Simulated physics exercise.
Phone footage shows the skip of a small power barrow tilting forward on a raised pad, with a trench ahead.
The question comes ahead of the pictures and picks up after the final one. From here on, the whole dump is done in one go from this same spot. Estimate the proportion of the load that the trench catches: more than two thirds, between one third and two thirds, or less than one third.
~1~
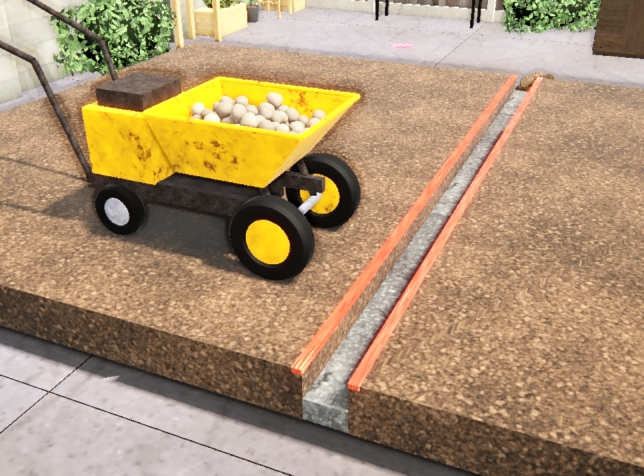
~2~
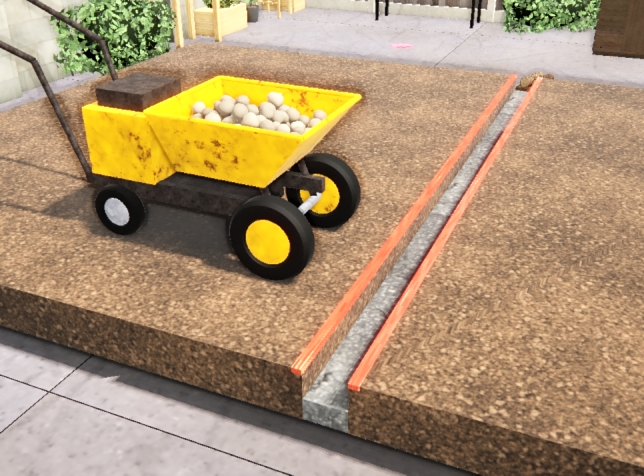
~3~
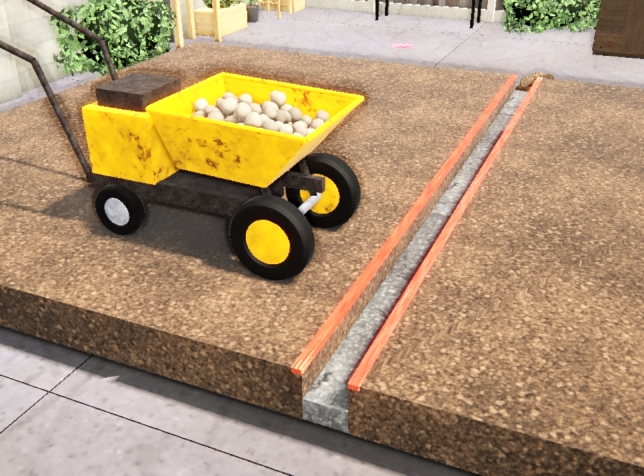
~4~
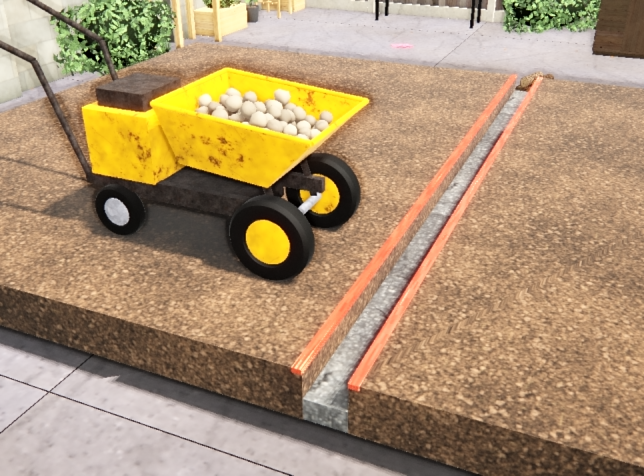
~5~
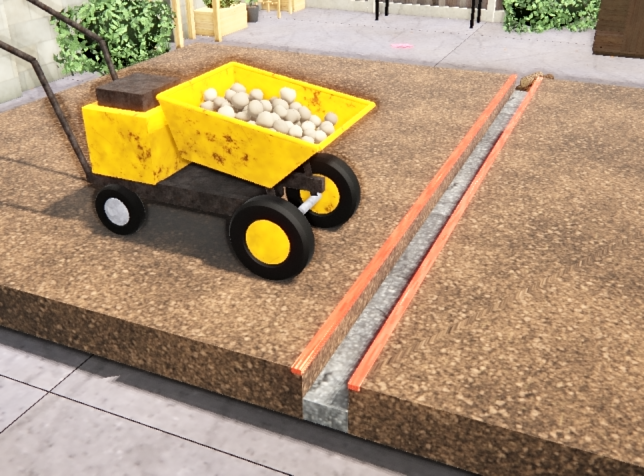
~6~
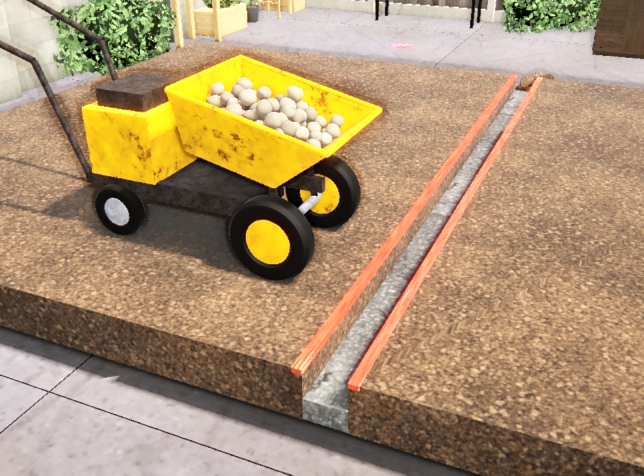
The trench catches less than one third.
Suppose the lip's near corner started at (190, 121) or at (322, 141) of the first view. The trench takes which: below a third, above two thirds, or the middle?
Spot 1: Under a third. Spot 2: Under a third.
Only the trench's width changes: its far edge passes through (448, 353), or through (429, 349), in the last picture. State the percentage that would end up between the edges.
90 % then 80 %, roughly.
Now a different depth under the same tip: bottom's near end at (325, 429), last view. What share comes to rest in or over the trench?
20 %.
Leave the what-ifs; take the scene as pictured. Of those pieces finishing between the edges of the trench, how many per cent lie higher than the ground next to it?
Roughly 5 percent.
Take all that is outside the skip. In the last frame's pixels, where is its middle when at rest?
Near (450, 277).
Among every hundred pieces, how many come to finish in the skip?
It comes to about 5 percent.
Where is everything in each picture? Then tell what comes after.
Lip of the skip at (301, 138), level; top of the load at (238, 120), river pebbles; first edge of the trench at (330, 324); far edge at (383, 337), the trench under half as wide as the skip, and about half as deep as wide, in the first frame.
Lip of the skip at (302, 139), level; top of the load at (239, 119), in the second frame.
Lip of the skip at (306, 140), tipped barely; top of the load at (242, 118), in the third frame.
Lip of the skip at (311, 144), tipped barely; top of the load at (246, 116), in the fourth frame.
Lip of the skip at (319, 148), tipped a little; top of the load at (240, 102), in the fifth frame.
Lip of the skip at (327, 154), tipped a little; top of the load at (247, 98); first edge of the trench at (330, 324); far edge at (383, 337), in the sixth frame.
Soon after the last picture, skip tipped steeply; all in the skip.
A little later, skip tipped right over; most in the skip; a stray few in or heaped over the trench; a small part beyond it; a stray few falling.
Later still, skip tipped right over; a small part in the skip; a small part in or heaped over the trench; most beyond it.
By the end, skip tipped right over; a small part in the skip; about a quarter in or heaped over the trench; most beyond it.
